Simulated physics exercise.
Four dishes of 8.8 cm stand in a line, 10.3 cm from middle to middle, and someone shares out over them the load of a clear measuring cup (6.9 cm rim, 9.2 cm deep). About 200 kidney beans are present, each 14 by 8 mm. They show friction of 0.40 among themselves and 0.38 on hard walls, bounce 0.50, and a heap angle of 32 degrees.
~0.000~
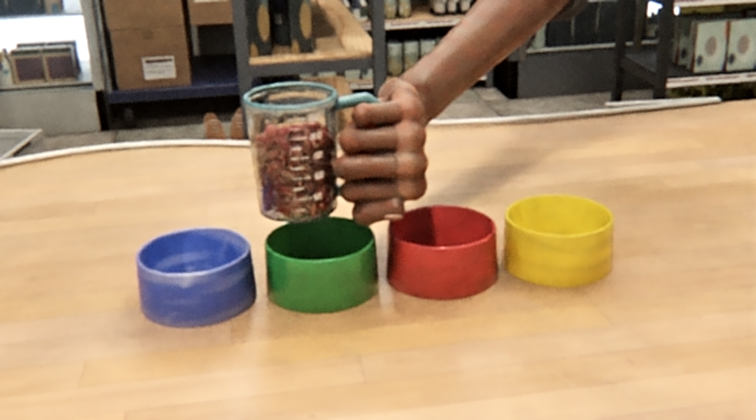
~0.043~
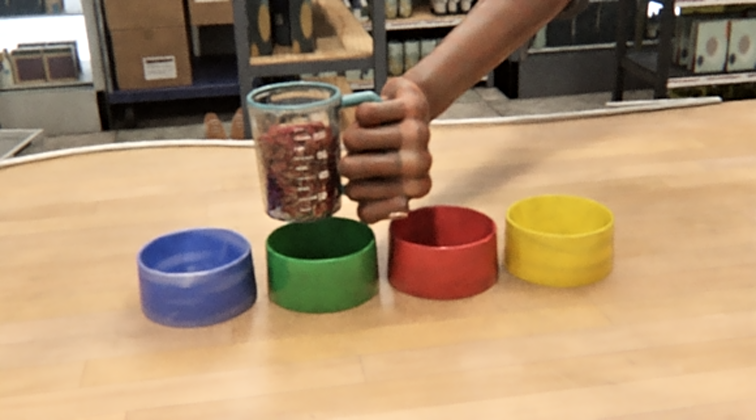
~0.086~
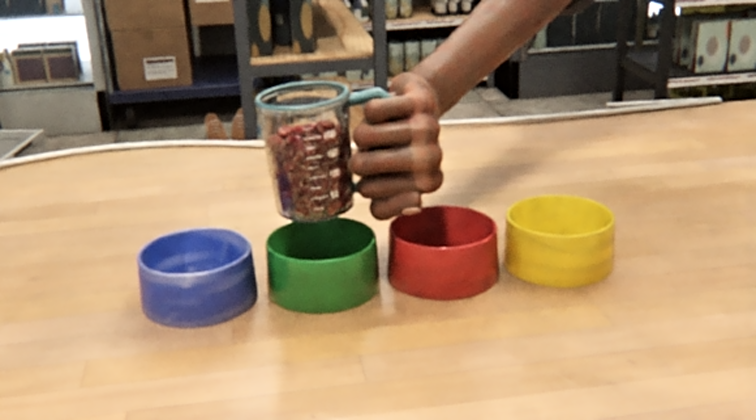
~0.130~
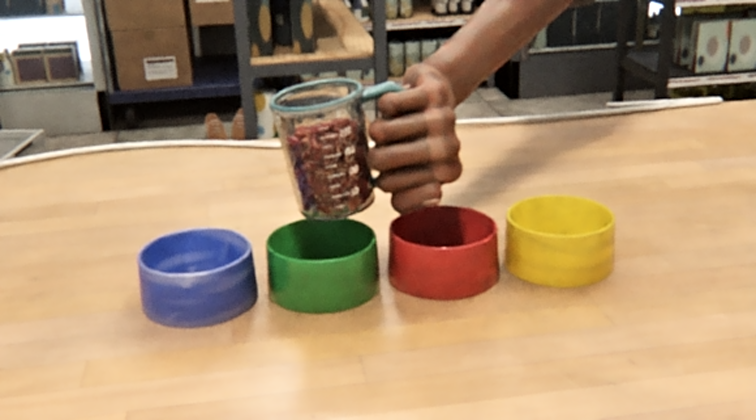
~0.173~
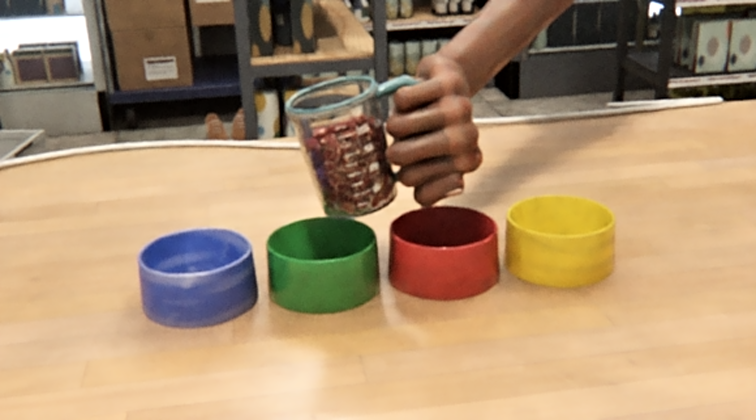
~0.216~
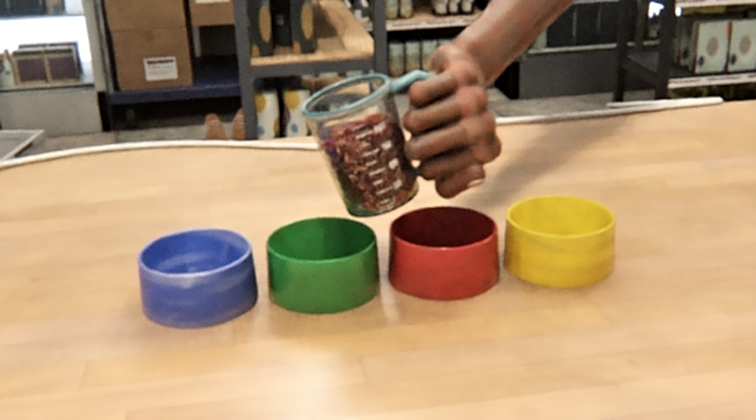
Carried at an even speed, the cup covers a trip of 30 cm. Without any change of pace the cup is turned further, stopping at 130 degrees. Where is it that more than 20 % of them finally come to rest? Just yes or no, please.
In short: Red no, blue no, green no, yellow yes, counter yes.
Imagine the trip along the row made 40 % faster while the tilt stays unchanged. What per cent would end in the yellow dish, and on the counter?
Shares: Yellow 70, counter 30.
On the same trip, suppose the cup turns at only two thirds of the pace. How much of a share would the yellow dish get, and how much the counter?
In the yellow dish 70; on the counter 30.
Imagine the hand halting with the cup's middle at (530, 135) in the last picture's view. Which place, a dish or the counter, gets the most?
The largest share goes to red.
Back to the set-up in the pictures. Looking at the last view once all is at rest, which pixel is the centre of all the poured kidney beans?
Near (572, 250).
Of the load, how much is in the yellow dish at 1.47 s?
Close to 65 per cent at that point.
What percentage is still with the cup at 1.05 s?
I'd estimate some 100 per cent of the load.
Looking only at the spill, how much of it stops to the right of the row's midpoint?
About 100 %.
After 0.71 s, tilt 70 degrees; cup holds 100 %.
Then, at 1.05 s, tilt 107 degrees; cup holds 100 %.
After 1.47 s, tilt 130 degrees; cup holds 0 %, yellow 65 %.
At rest (2.5 s), red 0 %, blue 0 %, green 0 %, yellow 65 %, counter 35 %.
